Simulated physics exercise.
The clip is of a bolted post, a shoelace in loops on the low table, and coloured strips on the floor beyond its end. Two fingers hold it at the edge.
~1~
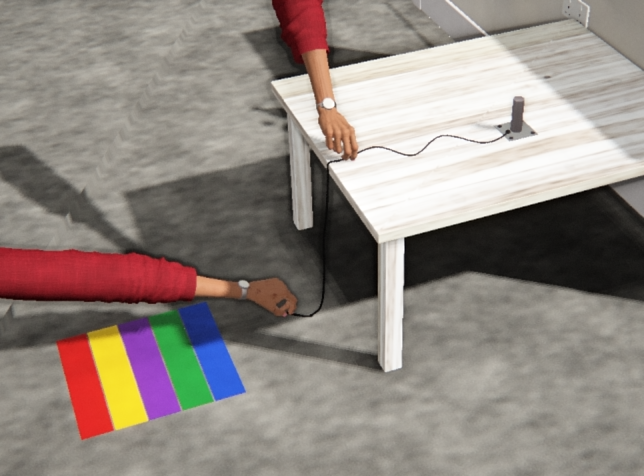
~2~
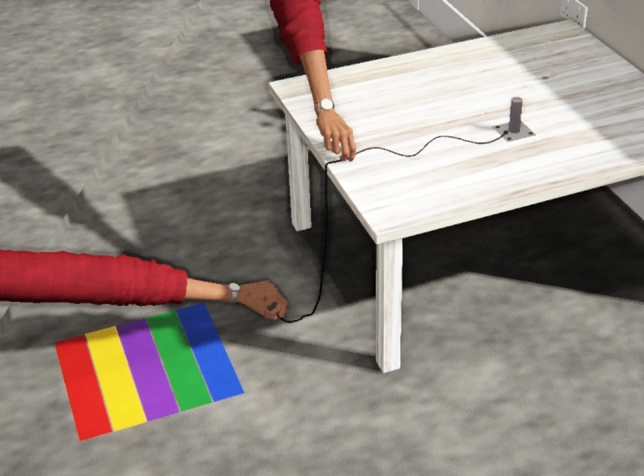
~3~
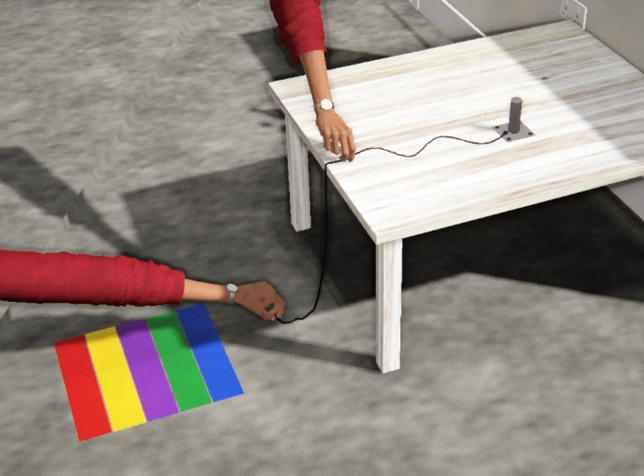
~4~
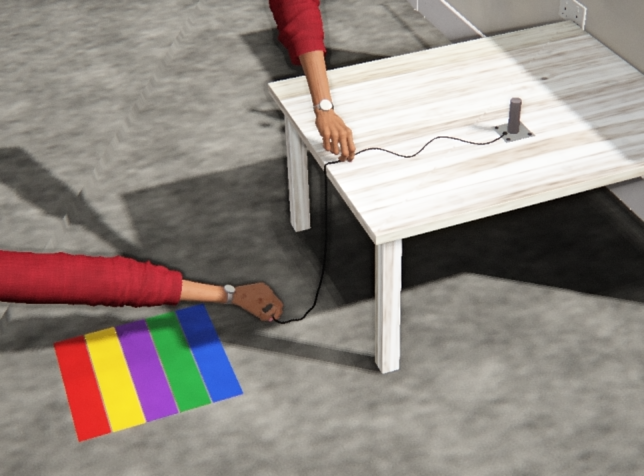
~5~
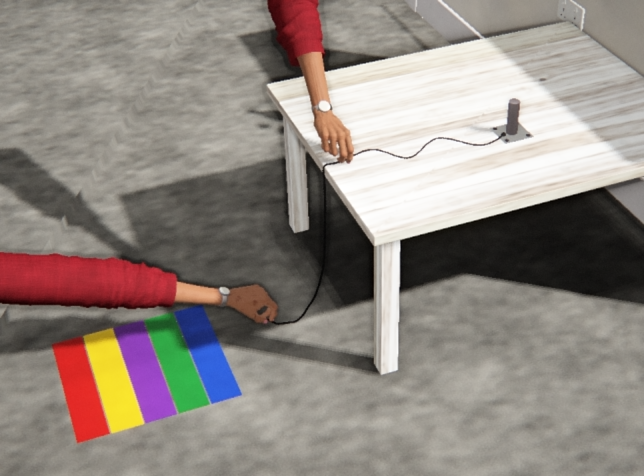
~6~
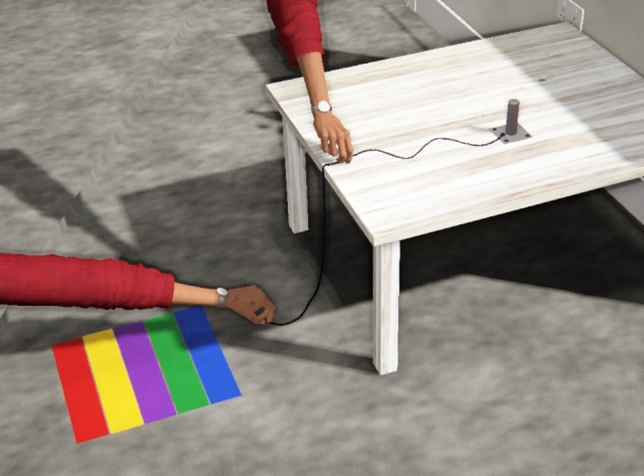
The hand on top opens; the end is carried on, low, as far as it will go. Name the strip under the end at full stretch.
Over purple.
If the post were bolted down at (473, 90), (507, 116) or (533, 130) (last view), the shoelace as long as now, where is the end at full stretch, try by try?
Try by try, around (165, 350), (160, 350) and (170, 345).
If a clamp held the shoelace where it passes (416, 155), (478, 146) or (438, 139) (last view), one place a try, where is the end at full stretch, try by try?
In that order: (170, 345), (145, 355) and (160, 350).
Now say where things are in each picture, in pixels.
The first picture shows end (287, 312); blue (223, 379); green (192, 388); purple (159, 397); yellow (126, 407); red (93, 416).
The second picture shows end (278, 315); shoelace through (481, 143) (425, 147) (367, 149) (326, 189) (325, 245) (318, 301).
The third picture shows end (276, 316).
The fourth picture shows end (273, 317); shoelace through (480, 144) (424, 148) (366, 150) (326, 190) (326, 245) (315, 301).
The fifth picture shows end (268, 319).
The sixth picture shows end (266, 320); shoelace through (478, 146) (422, 149) (364, 151) (324, 191) (324, 246) (310, 303).
Soon after, end near (199, 339); over blue.
Then, end near (163, 348); over green.
At full stretch, end near (143, 354); over purple. The end stops over the purple strip.
